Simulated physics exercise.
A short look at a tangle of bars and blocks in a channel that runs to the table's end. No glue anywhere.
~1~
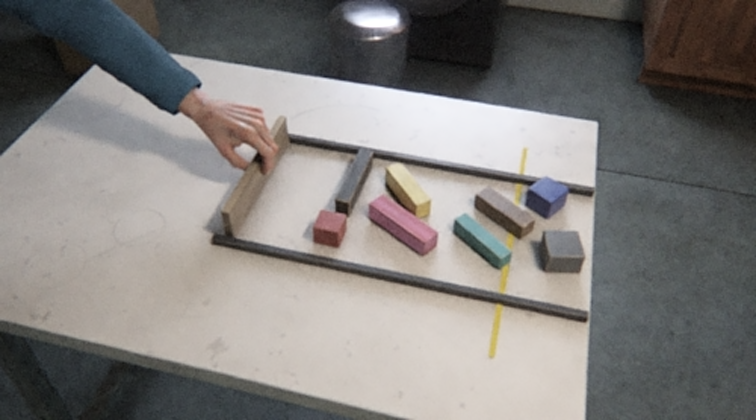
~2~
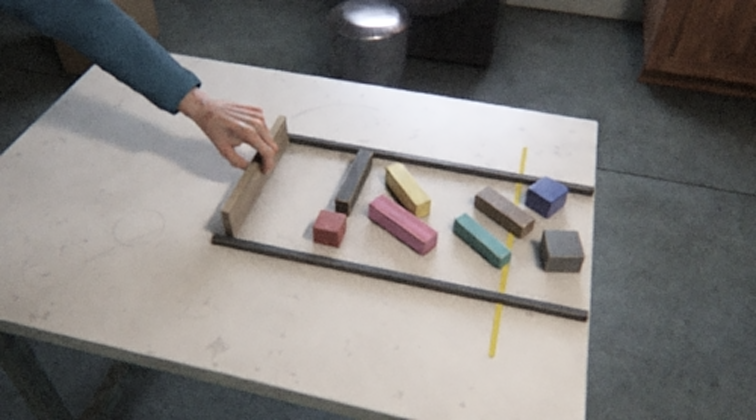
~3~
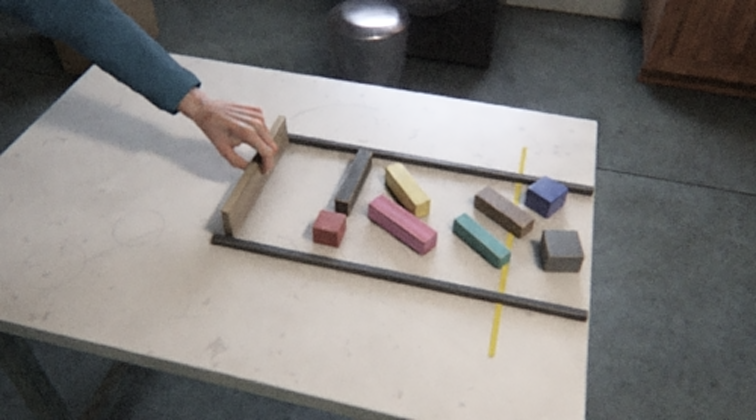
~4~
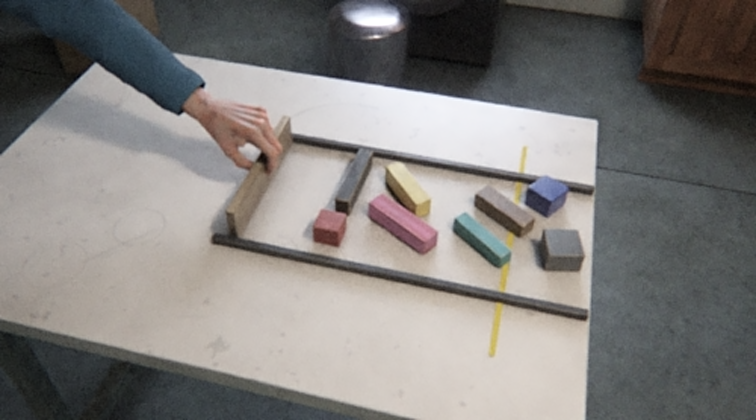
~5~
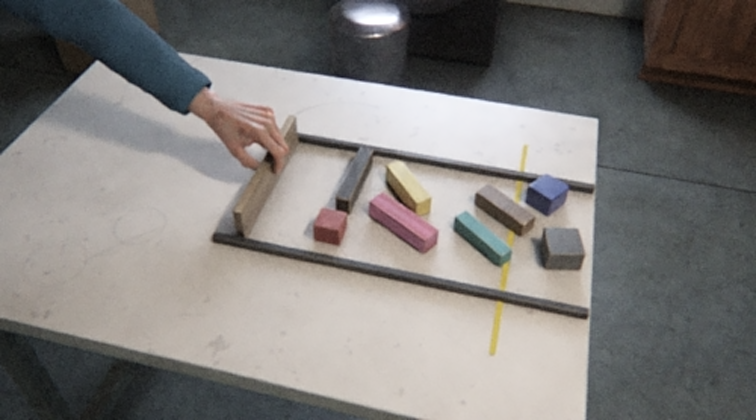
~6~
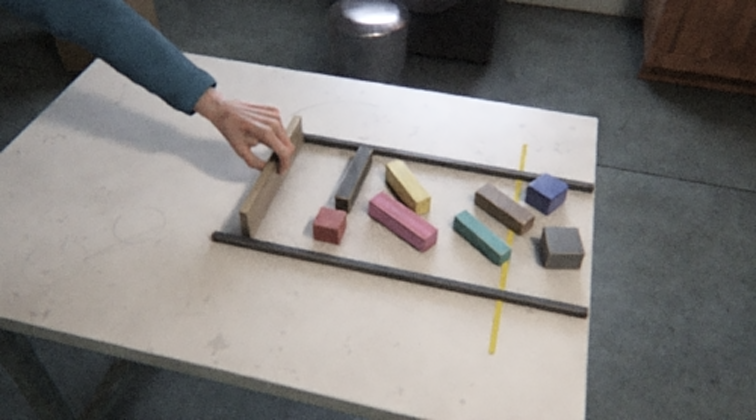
A hand gripping an upright wooden board slid it slightly to the right between two dark rails on a table, while the scattered colored bars and blocks ahead of it stayed still.
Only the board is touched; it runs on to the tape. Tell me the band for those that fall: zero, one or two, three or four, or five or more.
Outcome: The number that fall off is zero.
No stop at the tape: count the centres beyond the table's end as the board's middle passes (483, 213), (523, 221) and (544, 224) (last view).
The counts: 0, 2 and 4.
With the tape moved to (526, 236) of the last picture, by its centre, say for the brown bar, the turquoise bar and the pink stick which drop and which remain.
The brown bar is kept, the turquoise bar does not fall, the pink stick stays on.
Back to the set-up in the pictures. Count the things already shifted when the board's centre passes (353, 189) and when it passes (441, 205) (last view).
By then 2, and 6.
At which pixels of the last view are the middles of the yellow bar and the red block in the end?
About (541, 203), and the other about (520, 264).
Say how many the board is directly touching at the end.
The number is 2.
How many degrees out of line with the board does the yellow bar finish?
Near 0 degrees.
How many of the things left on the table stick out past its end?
Overhanging: 2.
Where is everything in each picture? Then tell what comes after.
In the first picture, grey block (562, 251); blue block (547, 197); brown bar (504, 212); board (258, 174); tape (511, 237).
In the second picture, blue block (547, 197); yellow bar (408, 190).
In the third picture, brown bar (504, 212); pink stick (402, 224).
In the fourth picture, grey block (562, 250); turquoise bar (482, 239).
In the fifth picture, blue block (547, 195); red block (330, 227).
In the sixth picture, grey block (562, 248); blue block (547, 194); brown bar (504, 209); board (274, 174); tape (511, 233).
A little later, none off yet; grey block at rest near (562, 248); blue block at rest near (547, 194); brown bar at rest near (504, 209).
Next, none off yet; grey block at rest near (562, 249); blue block moving near (550, 194); brown bar shifted a little near (531, 214).
When it is over, the number that fall off is zero.
